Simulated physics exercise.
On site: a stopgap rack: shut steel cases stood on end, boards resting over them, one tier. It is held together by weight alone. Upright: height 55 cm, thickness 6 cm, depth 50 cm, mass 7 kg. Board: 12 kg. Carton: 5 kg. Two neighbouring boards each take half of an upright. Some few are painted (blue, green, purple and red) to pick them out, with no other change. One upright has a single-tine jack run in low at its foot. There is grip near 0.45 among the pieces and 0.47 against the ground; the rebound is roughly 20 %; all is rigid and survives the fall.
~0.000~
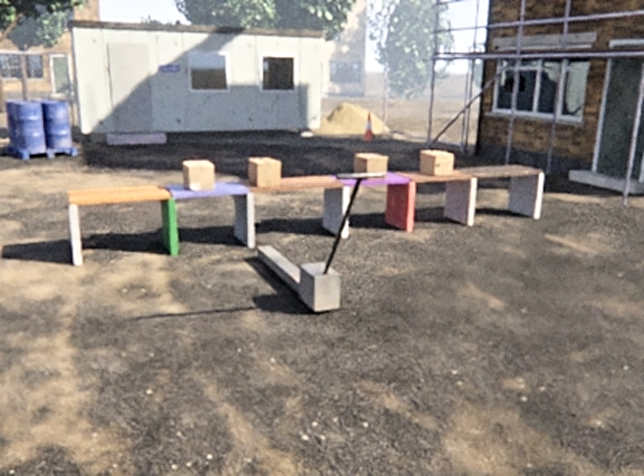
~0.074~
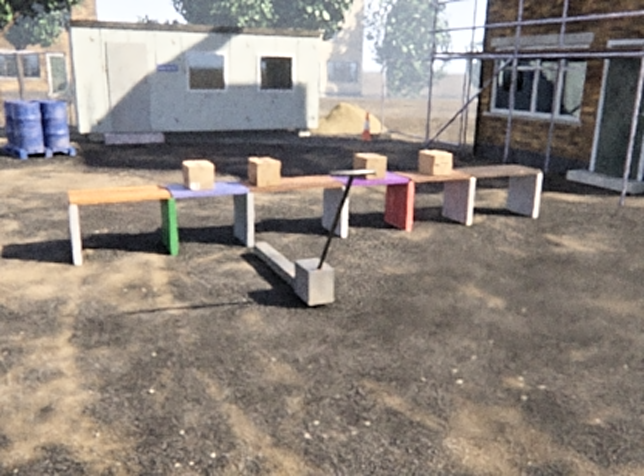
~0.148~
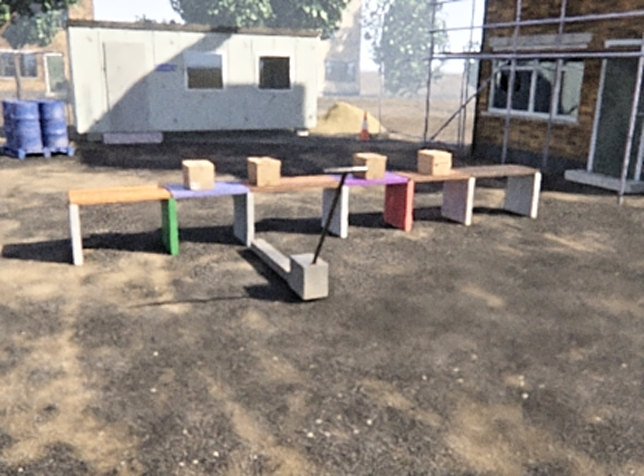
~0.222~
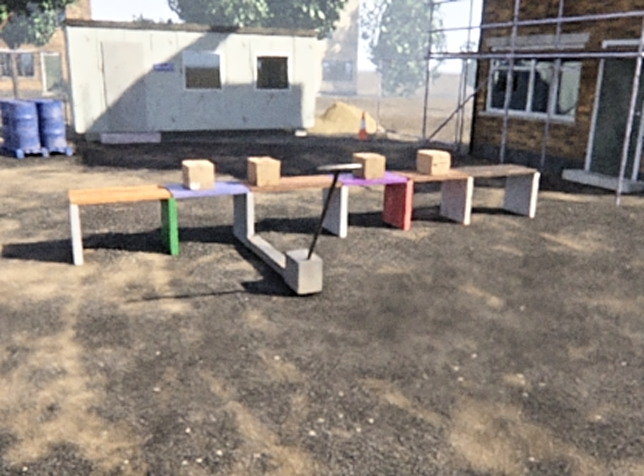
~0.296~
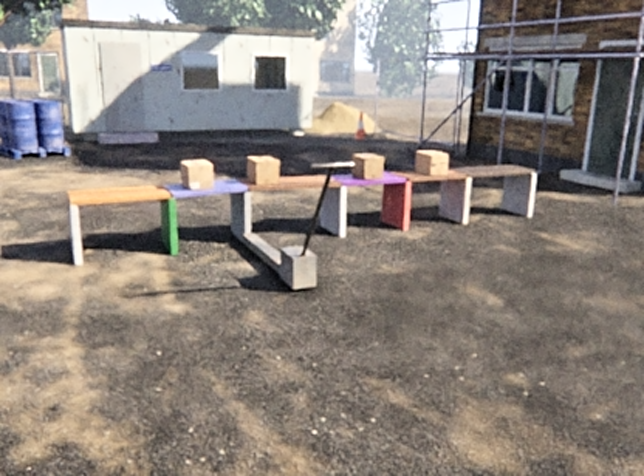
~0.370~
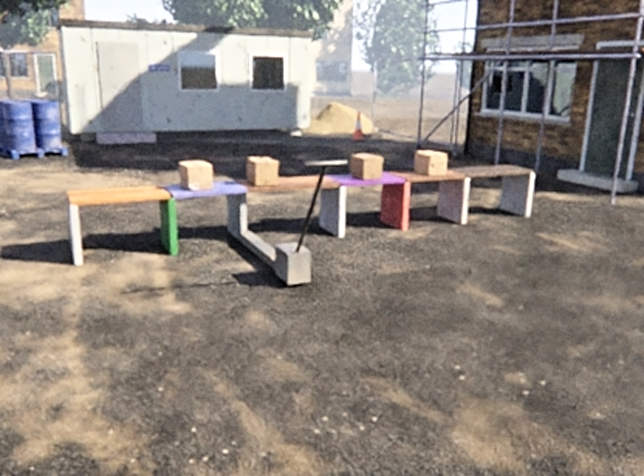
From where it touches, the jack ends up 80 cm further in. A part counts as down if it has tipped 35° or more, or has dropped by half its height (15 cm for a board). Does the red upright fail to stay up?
No, it stays where it was.
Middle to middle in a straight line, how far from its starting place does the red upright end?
It ends some 0 cm from where it began.
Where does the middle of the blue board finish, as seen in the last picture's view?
In the final image its middle is around (176, 237).
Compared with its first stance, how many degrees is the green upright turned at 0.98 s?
About 50 degrees.
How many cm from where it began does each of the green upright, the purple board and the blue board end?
Here green ends up 30 centimetres away, purple 0 centimetres and blue 60 centimetres.
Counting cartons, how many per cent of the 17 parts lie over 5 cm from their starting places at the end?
45 in a hundred end up shifted.
After 0.54 s, none of the 17 pieces down, 5 disturbed; red upright unmoved.
After 0.76 s, 4 of the 17 pieces down; red upright unmoved; blue board 27° from how it stood, 17 cm lower.
After 0.98 s, 5 of the 17 pieces down; red upright unmoved; green upright 50° from how it stood.
After 1.32 s, 7 of the 17 pieces down; red upright unmoved; green upright on its side.
In the end (2.2 s), 7 of the 17 pieces down; red upright unmoved; green upright on its side; blue board 7° from how it stood, 50 cm lower. From the last view, middles, red upright near (394, 202), green upright near (150, 248).
